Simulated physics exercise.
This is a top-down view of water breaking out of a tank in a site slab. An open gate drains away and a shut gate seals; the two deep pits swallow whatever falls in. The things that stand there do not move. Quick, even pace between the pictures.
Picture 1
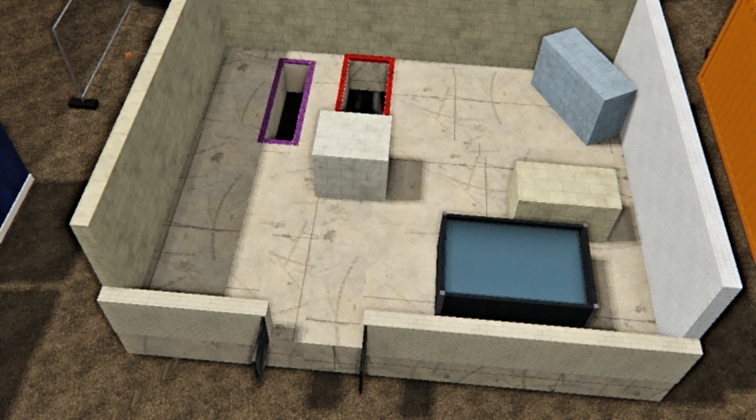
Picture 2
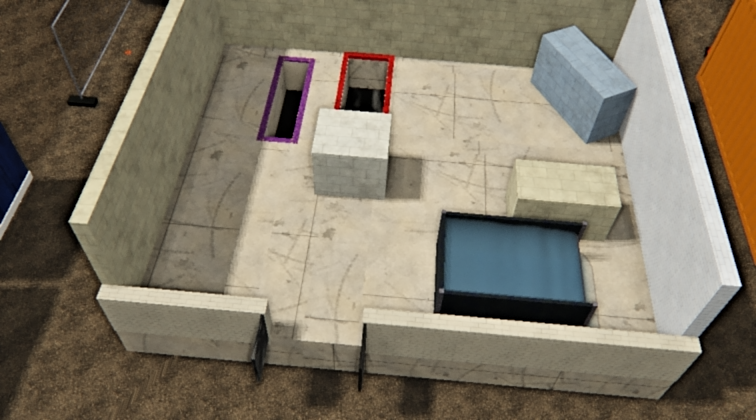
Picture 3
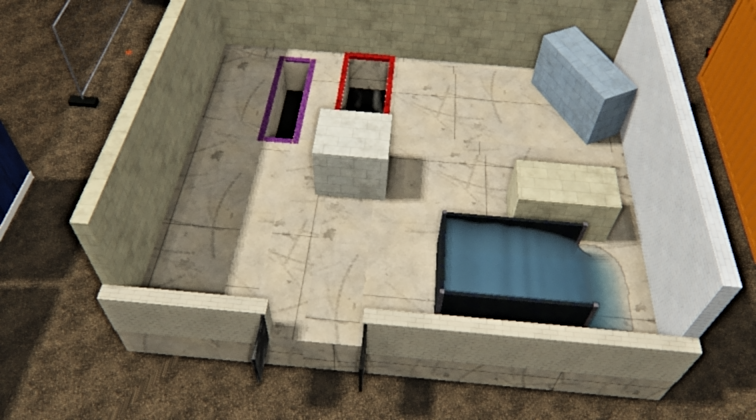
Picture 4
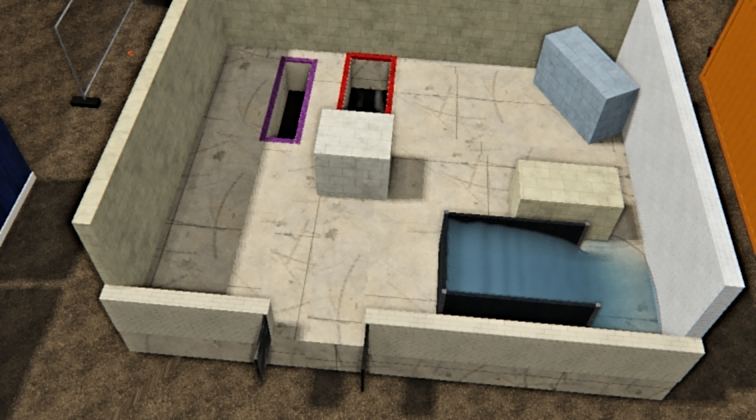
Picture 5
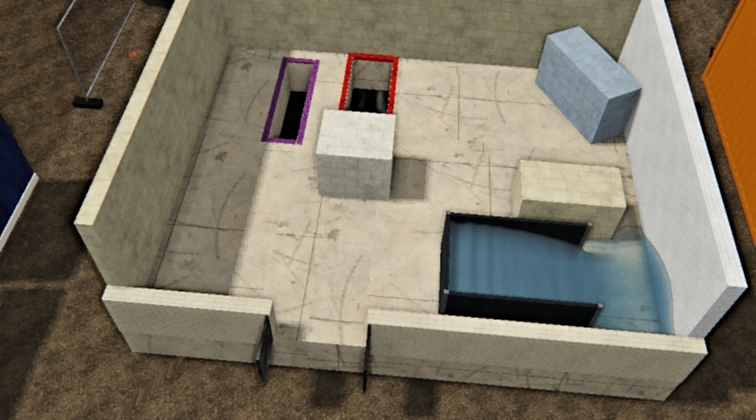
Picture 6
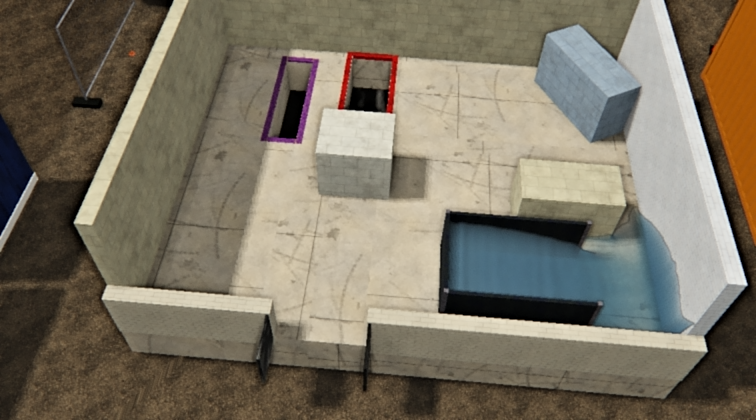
In a walled concrete yard, water pours from a dark tank's right side and spreads.
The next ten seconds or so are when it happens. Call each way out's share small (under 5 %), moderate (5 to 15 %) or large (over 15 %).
The gate's share is small. The red pit's share is moderate. The purple pit's share is small.
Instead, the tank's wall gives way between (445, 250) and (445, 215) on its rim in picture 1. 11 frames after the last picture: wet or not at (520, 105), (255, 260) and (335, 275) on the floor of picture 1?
In turn: Clear, wet, flooded.
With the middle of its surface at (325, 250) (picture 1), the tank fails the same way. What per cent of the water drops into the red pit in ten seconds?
Within ten seconds the red pit collects 14 percent of the total.
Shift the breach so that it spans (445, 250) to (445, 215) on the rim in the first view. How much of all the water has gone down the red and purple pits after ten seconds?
Approximately, red takes 2 % and purple takes 20 %.
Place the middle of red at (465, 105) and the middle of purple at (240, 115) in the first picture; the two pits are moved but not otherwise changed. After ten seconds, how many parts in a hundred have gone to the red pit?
The red pit receives 15 per cent.
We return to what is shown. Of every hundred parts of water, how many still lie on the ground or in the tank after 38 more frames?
92 percent or thereabouts.
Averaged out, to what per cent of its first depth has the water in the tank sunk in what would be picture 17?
About 30 per cent.
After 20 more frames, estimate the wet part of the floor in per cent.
Close to 55 percent, by my reckoning.
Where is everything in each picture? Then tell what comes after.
The first picture shows the tank at (516, 262) is whole and still.
In the second picture, water pours out at (577, 284) and has run to a hidden place.
In the third picture, the front is at (598, 251), out from the gap at (577, 287).
In the fourth picture, the front is at a hidden place, out from the gap at (578, 288).
In the fifth picture, the front is at (641, 232), out from the gap at (580, 289).
In the sixth picture, water pours out at (580, 287) and has run to (637, 211).
A moment on, water covers 10 % of the floor; the gate 0 %, the red pit 0 %, the purple pit 0 %.
Next, water covers 20 % of the floor; the gate 0 %, the red pit 0 %, the purple pit 0 %.
Then, water covers 55 % of the floor; the gate 0 %, the red pit 0 %, the purple pit 0 %.
Later, water covers 80 % of the floor; the gate 1 %, the red pit 8 %, the purple pit 0 %.
In the end, water covers 90 % of the floor; the gate 1 %, the red pit 10 %, the purple pit 2 %.
